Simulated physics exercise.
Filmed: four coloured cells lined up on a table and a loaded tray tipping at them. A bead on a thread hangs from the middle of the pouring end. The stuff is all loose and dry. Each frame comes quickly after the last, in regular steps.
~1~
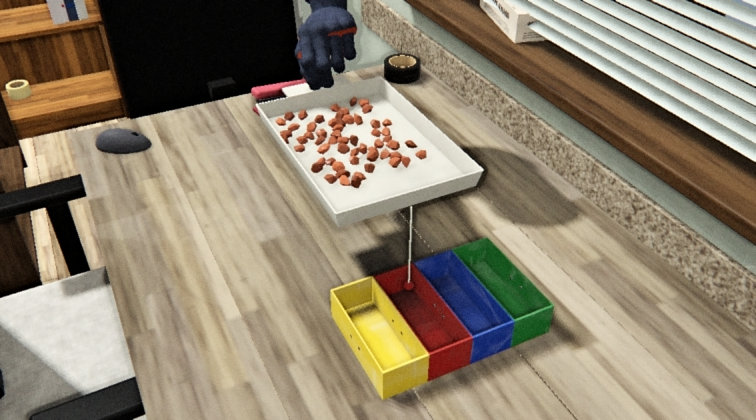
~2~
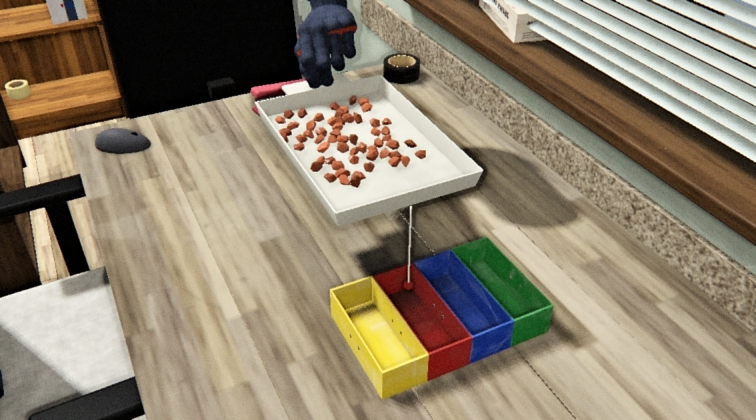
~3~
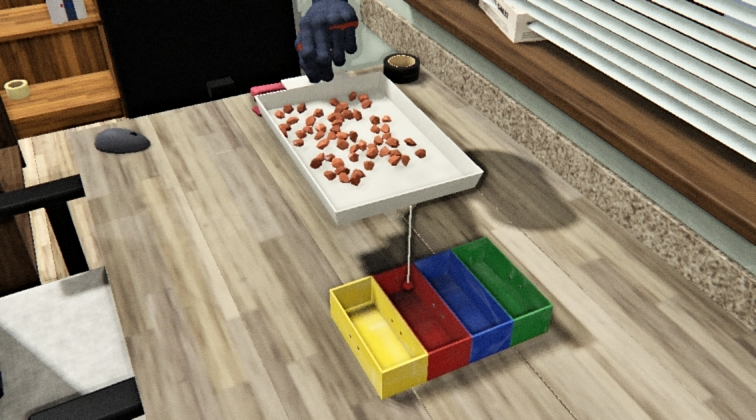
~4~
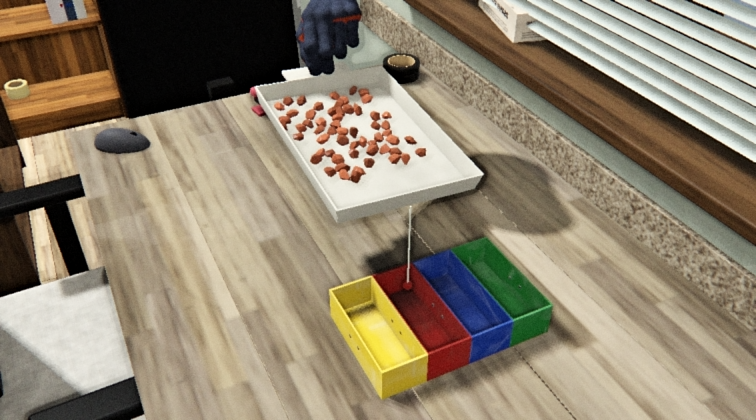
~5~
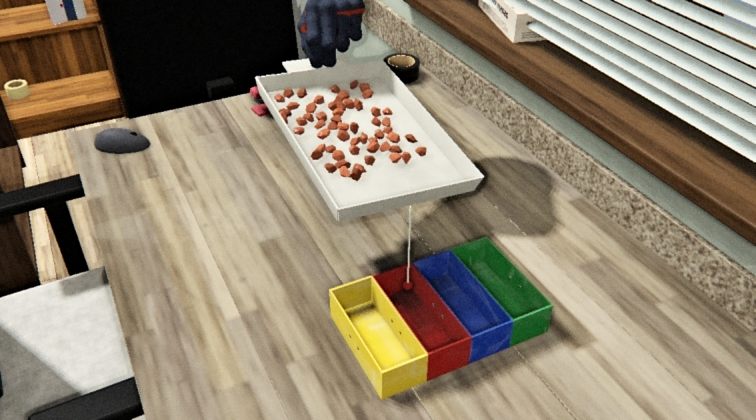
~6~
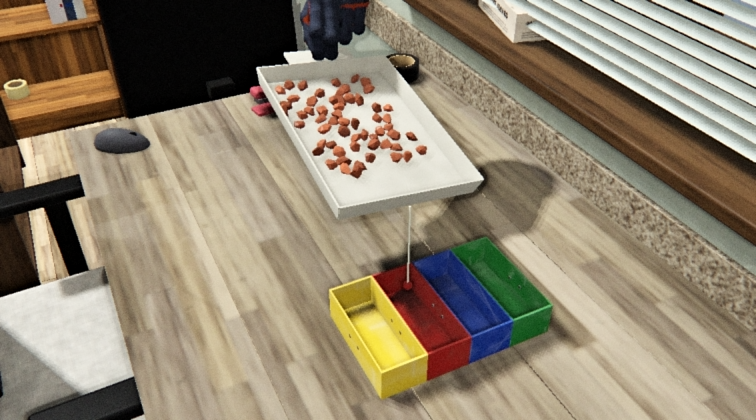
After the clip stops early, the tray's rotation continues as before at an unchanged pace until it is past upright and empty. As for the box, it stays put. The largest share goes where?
To the blue cell.
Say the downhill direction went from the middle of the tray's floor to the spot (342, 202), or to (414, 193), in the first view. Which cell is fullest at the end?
First: The yellow cell. Second: The cell in blue.
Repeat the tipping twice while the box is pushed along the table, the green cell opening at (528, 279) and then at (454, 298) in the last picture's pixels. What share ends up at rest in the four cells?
The first comes to 100 percent and the second to 30 percent.
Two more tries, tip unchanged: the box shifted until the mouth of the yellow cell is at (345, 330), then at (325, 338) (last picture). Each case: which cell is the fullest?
Try one: That green cell; try two: The green one.
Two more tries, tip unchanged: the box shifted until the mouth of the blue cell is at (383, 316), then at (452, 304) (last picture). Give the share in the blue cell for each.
About 0 per cent, then about 20 per cent.
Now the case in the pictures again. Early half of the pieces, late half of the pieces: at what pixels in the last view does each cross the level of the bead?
The opening part goes through (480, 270); what follows goes through (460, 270).
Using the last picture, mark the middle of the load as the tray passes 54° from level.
Centre estimate: (443, 171).
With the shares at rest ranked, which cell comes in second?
The green one.
Soon, tray tipped steeply; all on the tray.
A while on, tray tipped right over; most on the tray; about a quarter in the green cell; a small part in the blue cell; a stray few falling or outside the box.
Towards the end, tray tipped past a quarter turn; about half in the blue cell; about a third in the green cell; a stray few falling or outside the box.
Finally, tray tipped past a quarter turn; about half in the blue cell; about a third in the green cell; none in the yellow cell; none in the red cell; a stray few outside the box.
